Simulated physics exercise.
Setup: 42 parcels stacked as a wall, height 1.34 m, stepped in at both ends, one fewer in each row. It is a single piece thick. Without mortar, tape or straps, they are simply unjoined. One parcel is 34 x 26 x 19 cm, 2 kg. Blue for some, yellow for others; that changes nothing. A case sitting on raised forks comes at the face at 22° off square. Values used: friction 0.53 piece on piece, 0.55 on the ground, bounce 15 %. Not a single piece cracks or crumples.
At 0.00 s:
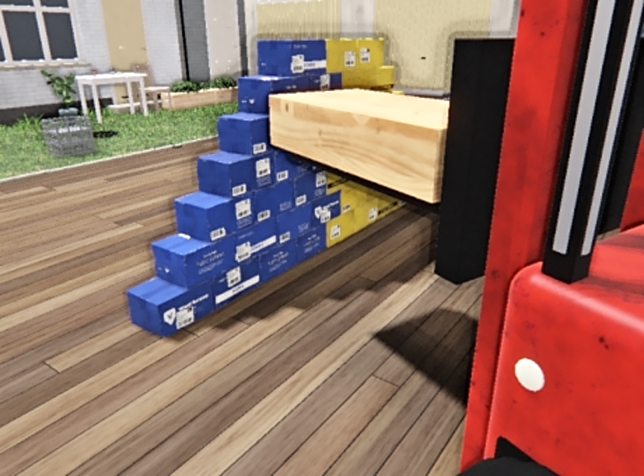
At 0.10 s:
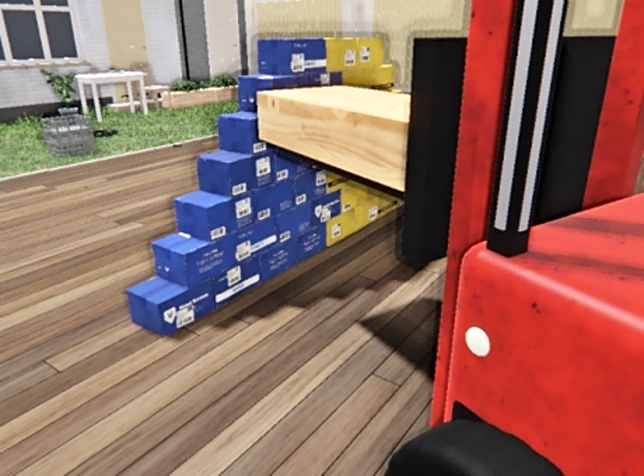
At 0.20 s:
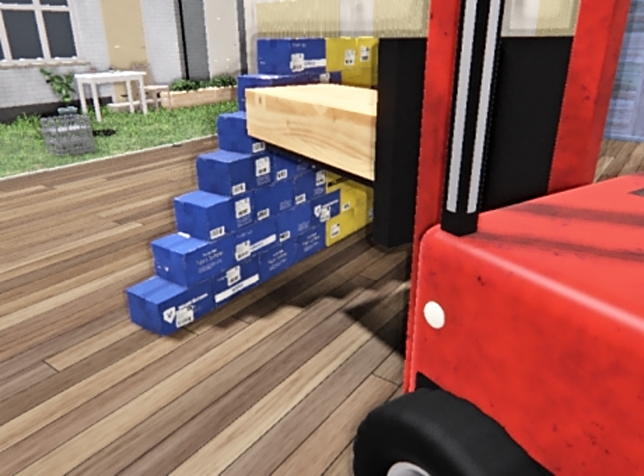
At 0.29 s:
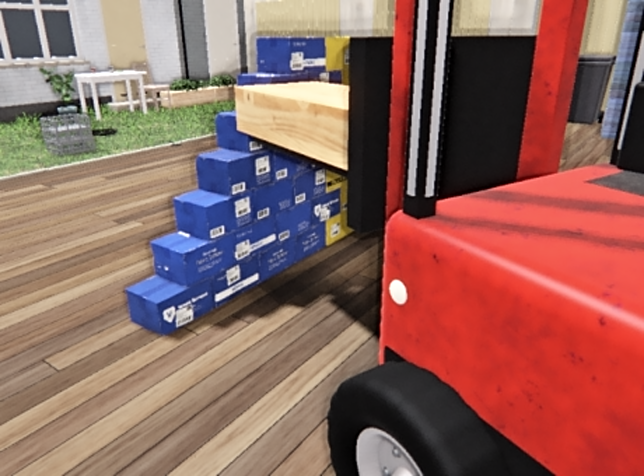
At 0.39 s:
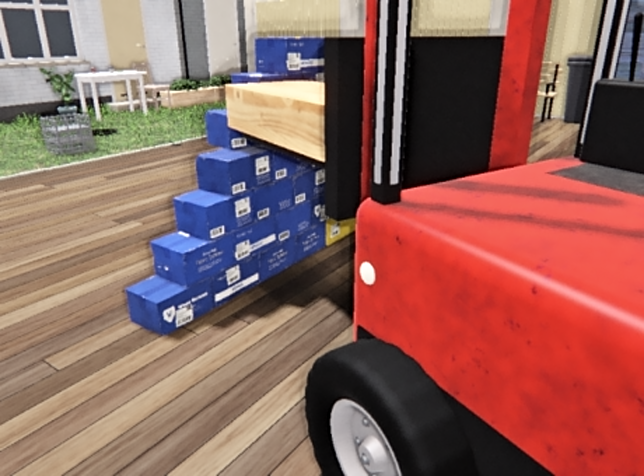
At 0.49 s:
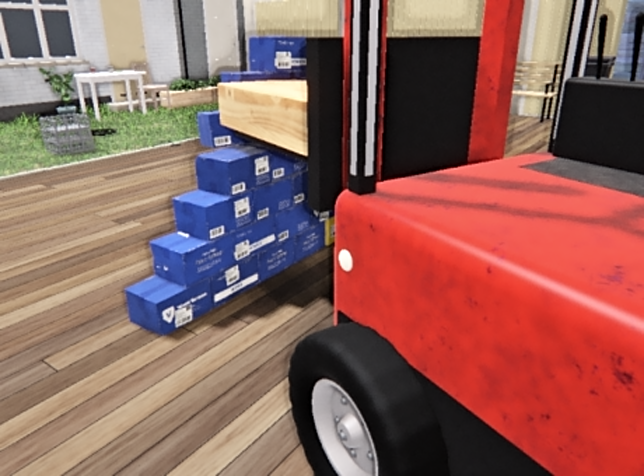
At first, a red forklift carrying a pale wooden block faces a stepped wall of blue and yellow boxes on a plank floor. It moves steadily left, bringing the block up against the stack. The block then pushes in among the upper boxes, shifting some slightly while the lower blue steps stay put.
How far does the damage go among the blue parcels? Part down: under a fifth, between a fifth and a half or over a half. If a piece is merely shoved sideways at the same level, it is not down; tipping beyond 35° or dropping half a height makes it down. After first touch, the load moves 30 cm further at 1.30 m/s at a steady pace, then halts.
Result - down count: The fifth-to-half band.
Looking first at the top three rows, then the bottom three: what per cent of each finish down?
That's 50% up top and 0% at the bottom.
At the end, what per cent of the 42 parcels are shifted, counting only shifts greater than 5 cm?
It works out to 15 percent.
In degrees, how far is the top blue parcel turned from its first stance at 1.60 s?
Angle from initial pose, roughly 100 deg - estimate.
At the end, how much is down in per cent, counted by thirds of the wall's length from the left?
Going left to right, I get 20, 20 and 0 percent.
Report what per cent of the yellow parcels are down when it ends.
Taking the yellow group, 0 in a hundred end up down.
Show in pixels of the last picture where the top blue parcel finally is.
About (87, 217).
Around 1.08 s, 2 of the 19 blue parcels down (2 of 42 in all colours); top blue parcel tipped 25°, 8 cm lower; top yellow parcel displaced 27 mm.
Around 1.60 s, 6 of the 19 blue parcels down (7 of 42 in all colours); top blue parcel on its side; top yellow parcel displaced 27 mm.
Finally (2.9 s), 6 of the 19 blue parcels down (7 of 42 in all colours); top blue parcel on its side; top yellow parcel displaced 28 mm. That is 32 per cent. Seen by the last camera, middles, top blue parcel near (87, 217), top yellow parcel near (357, 52).
